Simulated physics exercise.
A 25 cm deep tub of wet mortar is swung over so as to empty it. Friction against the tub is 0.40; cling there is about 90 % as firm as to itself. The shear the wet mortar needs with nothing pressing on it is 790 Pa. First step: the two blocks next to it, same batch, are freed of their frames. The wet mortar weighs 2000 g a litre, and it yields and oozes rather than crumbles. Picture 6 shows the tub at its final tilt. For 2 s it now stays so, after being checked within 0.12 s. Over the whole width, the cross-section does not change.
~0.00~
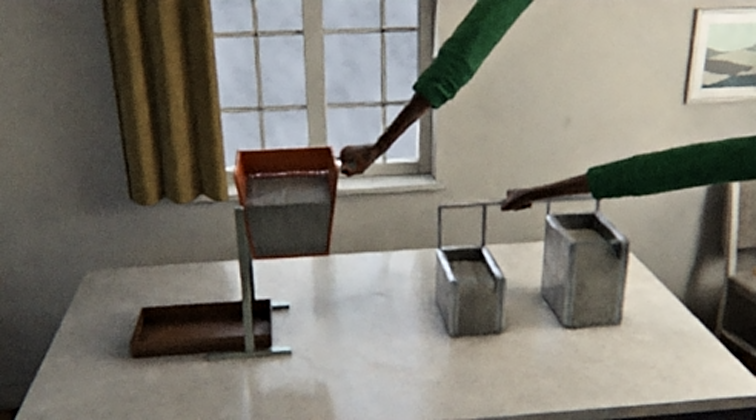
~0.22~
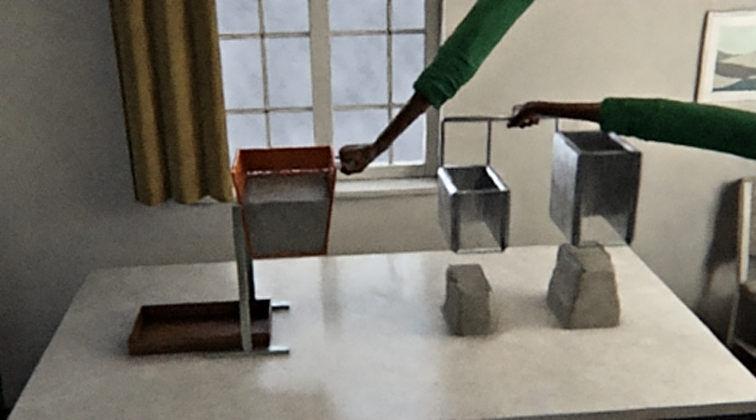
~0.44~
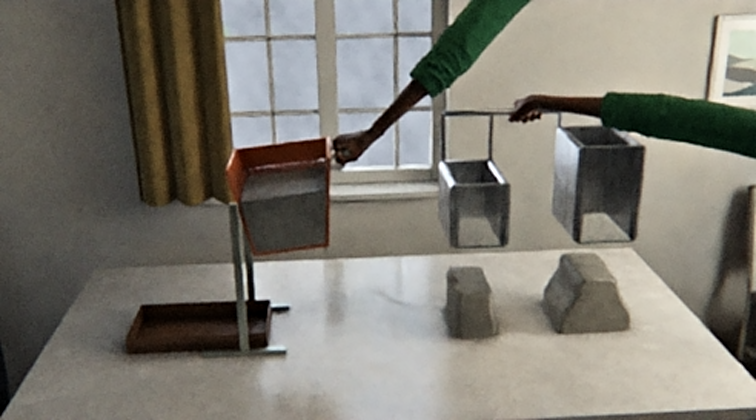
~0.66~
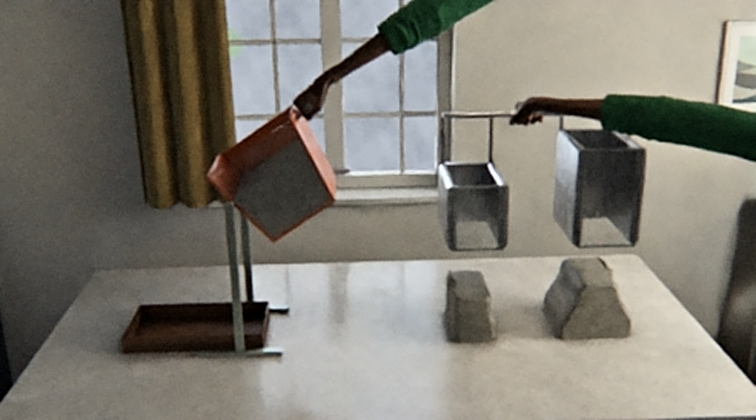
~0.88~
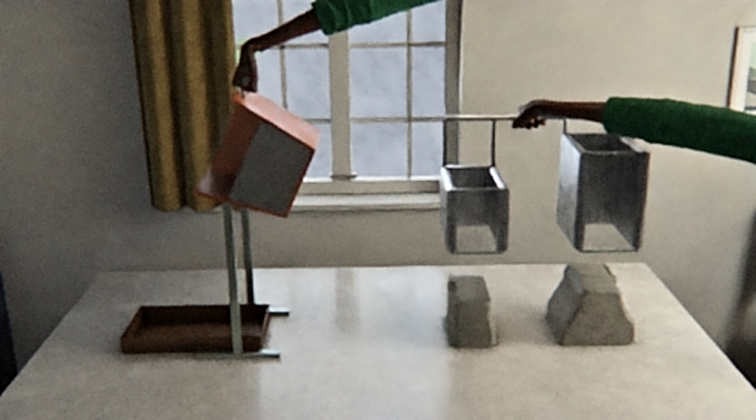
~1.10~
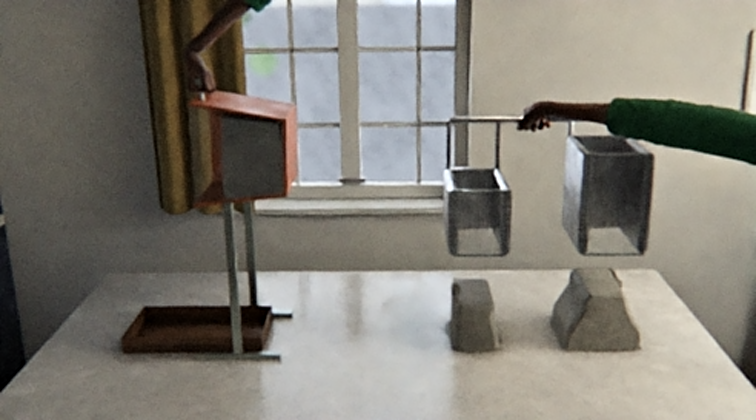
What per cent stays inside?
98 %.
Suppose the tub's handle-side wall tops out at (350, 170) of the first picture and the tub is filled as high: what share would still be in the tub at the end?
Roughly 65 %.
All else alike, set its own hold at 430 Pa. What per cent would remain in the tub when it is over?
About 60 per cent.
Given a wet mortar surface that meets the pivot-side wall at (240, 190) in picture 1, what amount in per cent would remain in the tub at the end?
About 65 per cent.
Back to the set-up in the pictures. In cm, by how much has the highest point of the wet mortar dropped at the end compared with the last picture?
7 cm or so.
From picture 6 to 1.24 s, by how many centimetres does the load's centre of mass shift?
I'd put the distance at about 3 centimetres.
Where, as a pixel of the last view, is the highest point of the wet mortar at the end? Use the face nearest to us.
The highest point is near (242, 144) in the last picture.
After 1.24 s, the tub is at 88 degrees and holds 100 %.
After 1.41 s, the tub is at 88 degrees and holds 100 %.
After 1.58 s, the tub is at 88 degrees and holds 98 %.
After 1.75 s, the tub is at 88 degrees and holds 98 %.
After 3.10 s, at the end, the tub is at 88 degrees and holds 98 %.
